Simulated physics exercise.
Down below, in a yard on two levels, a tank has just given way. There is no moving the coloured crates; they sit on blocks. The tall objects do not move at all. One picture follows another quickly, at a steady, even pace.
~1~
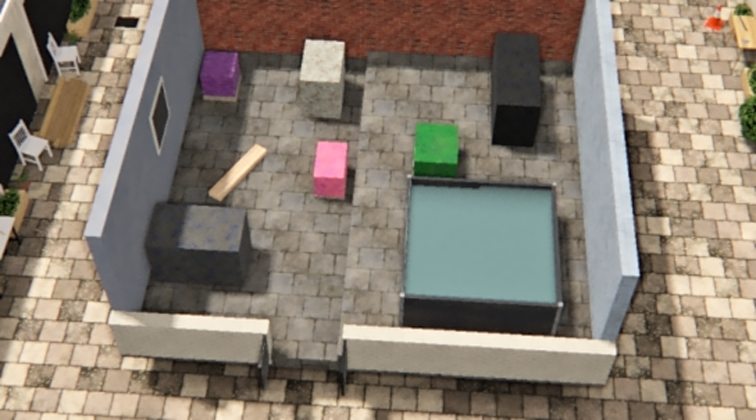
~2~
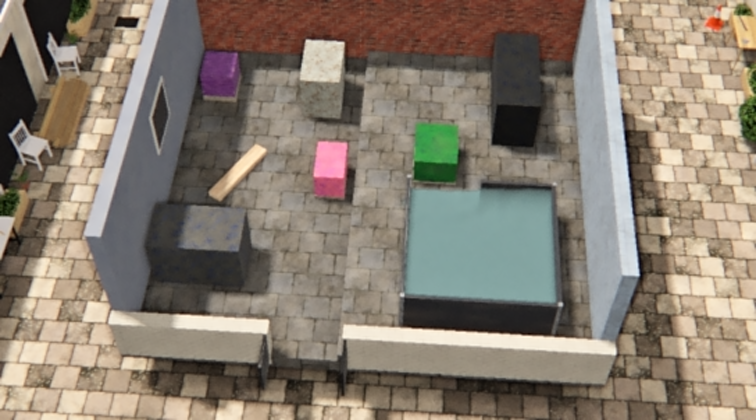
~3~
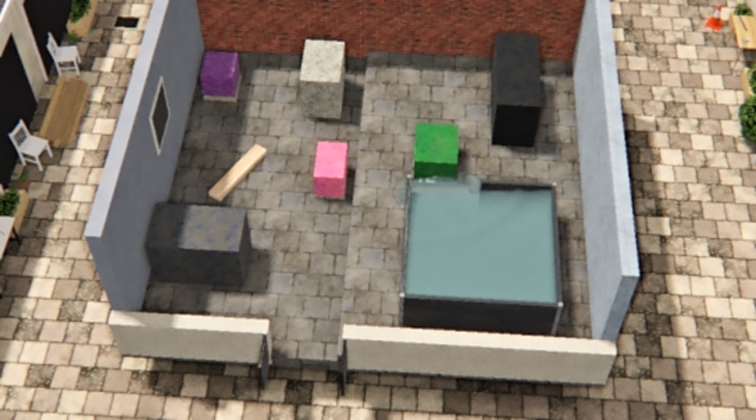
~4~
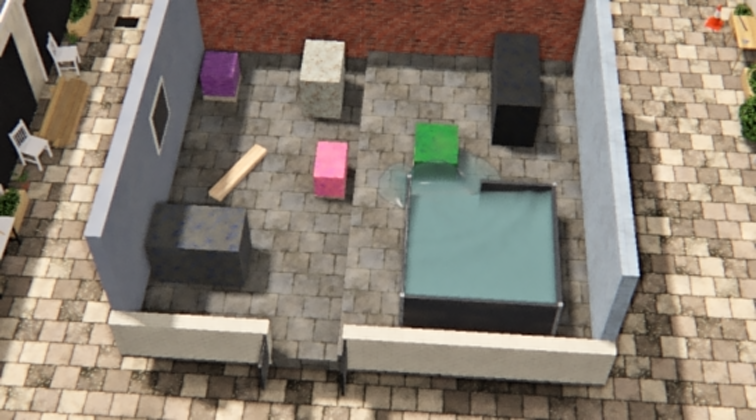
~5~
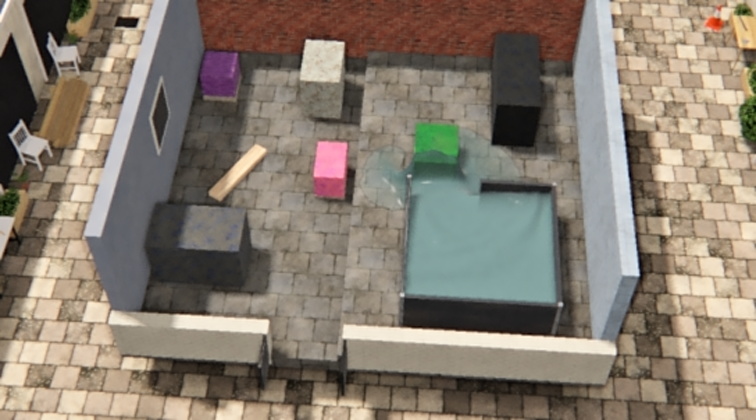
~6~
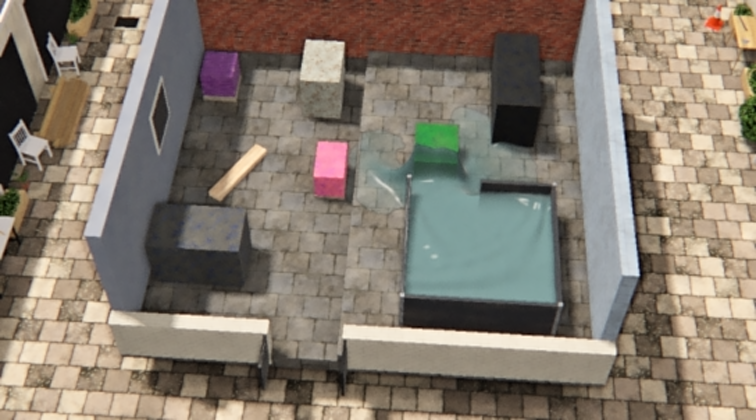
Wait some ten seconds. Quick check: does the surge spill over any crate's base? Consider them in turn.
At the end, the green crate will come out wet; the purple crate will come out wet; the pink crate will come out wet.
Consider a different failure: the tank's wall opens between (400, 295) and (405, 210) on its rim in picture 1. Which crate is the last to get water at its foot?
The green one.
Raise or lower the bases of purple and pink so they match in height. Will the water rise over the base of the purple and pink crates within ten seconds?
The purple crate gets flooded, the pink crate gets flooded.
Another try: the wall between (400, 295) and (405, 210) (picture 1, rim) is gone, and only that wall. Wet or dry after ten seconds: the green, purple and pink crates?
I'd expect the green crate remains untouched, the purple crate goes wet, and the pink crate goes wet.
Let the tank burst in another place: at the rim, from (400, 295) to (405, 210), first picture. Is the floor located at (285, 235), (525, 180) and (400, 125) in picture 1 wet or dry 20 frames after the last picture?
So it's liquid at the first, nothing at the second and nothing at the third.
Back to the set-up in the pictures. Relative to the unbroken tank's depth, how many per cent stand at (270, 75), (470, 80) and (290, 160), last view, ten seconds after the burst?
Roughly 14 per cent, 8 per cent and 8 per cent.
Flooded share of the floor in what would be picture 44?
90 %.
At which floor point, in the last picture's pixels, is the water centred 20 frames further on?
My pick is pixel (442, 210).
A moment on, water covers 25 % of the floor; the green crate water round its plinth, the purple crate not reached, the pink crate water round its plinth.
Next, water covers 50 % of the floor; the green crate water round its plinth, the purple crate water round its plinth, the pink crate water round its plinth.
Then, water covers 70 % of the floor; the green crate water round its plinth, the purple crate water round its plinth, the pink crate water round its plinth.
Later, water covers 90 % of the floor; the green crate water round its plinth, the purple crate water round its plinth, the pink crate water round its plinth.
In the end, water covers 95 % of the floor; the green crate was topped, the purple crate was topped, the pink crate was topped.
